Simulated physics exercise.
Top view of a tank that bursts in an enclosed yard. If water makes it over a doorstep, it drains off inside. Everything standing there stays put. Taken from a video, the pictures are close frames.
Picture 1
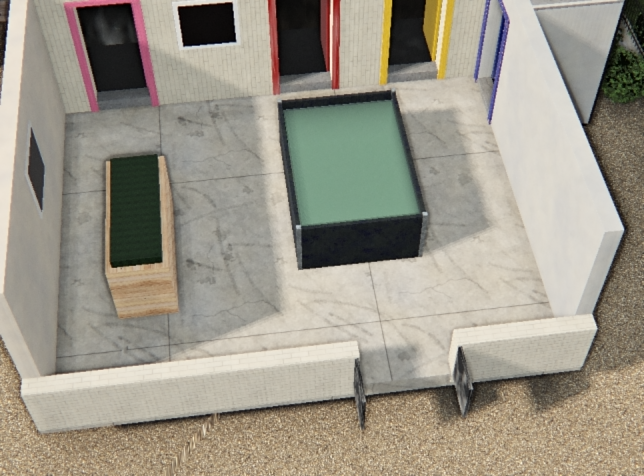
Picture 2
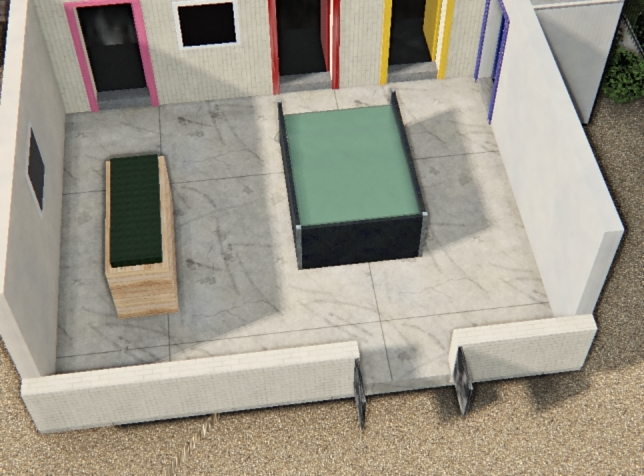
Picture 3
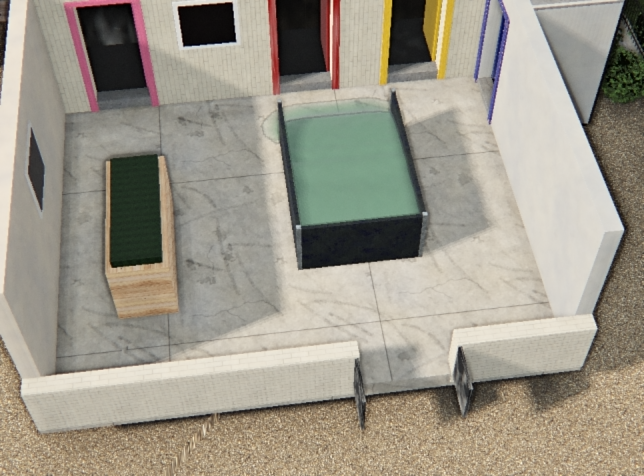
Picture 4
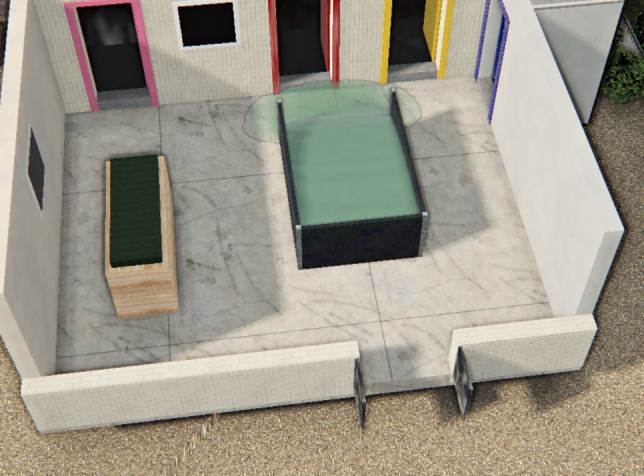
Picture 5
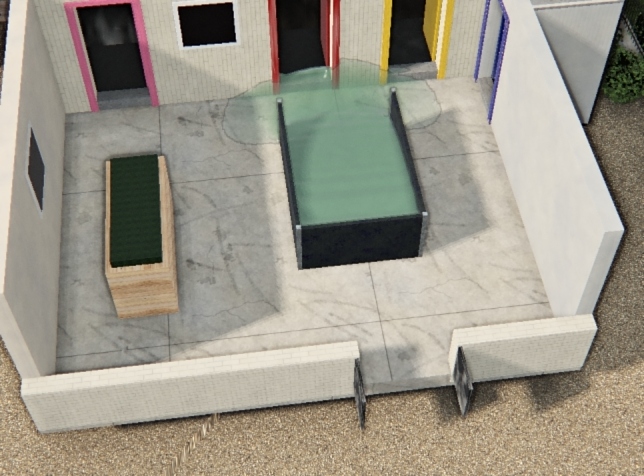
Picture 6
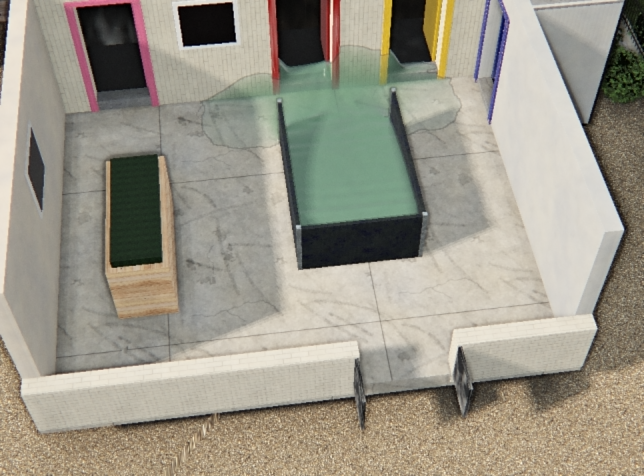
Green water stood still in a dark-sided tank in a walled yard until the tank's far side disappeared, then poured out through the gap and spread across the pale floor toward the coloured doorways.
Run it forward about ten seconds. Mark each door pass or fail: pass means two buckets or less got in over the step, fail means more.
Pink door - pass, yellow door - fail, blue door - fail, red door - fail.
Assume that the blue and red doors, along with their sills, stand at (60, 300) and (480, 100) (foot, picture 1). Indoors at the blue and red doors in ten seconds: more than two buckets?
I reckon the blue door is safe, and the red door breaks the limit.
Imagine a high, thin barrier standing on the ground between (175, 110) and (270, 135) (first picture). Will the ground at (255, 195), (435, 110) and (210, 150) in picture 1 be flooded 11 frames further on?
Results in sequence: Bone-dry / swamped / bone-dry.
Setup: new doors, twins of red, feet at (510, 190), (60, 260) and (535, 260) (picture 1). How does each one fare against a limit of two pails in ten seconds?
In order: Falls short, falls short, falls short.
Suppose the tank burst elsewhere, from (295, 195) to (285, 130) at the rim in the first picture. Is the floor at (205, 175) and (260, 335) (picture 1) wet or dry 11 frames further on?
Submerged, then submerged.
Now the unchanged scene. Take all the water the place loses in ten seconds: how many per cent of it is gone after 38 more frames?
90 per cent.
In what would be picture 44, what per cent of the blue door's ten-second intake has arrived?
I'd put it at about 100 per cent.
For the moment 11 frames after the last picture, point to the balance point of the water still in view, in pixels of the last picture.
The spot I would choose is (326, 151).
A moment on, water covers 20 % of the floor; the pink door wet at the sill, nothing in, the yellow door under two buckets in, the blue door under two buckets in, the red door far over two buckets in.
Next, water covers 35 % of the floor; the pink door wet at the sill, nothing in, the yellow door over two buckets in, the blue door far over two buckets in, the red door far over two buckets in.
Then, water covers 60 % of the floor; the pink door wet at the sill, nothing in, the yellow door over two buckets in, the blue door far over two buckets in, the red door far over two buckets in.
Later, water covers 80 % of the floor; the pink door wet at the sill, nothing in, the yellow door over two buckets in, the blue door far over two buckets in, the red door far over two buckets in.
In the end, water covers 95 % of the floor; the pink door wet at the sill, nothing in, the yellow door over two buckets in, the blue door far over two buckets in, the red door far over two buckets in.
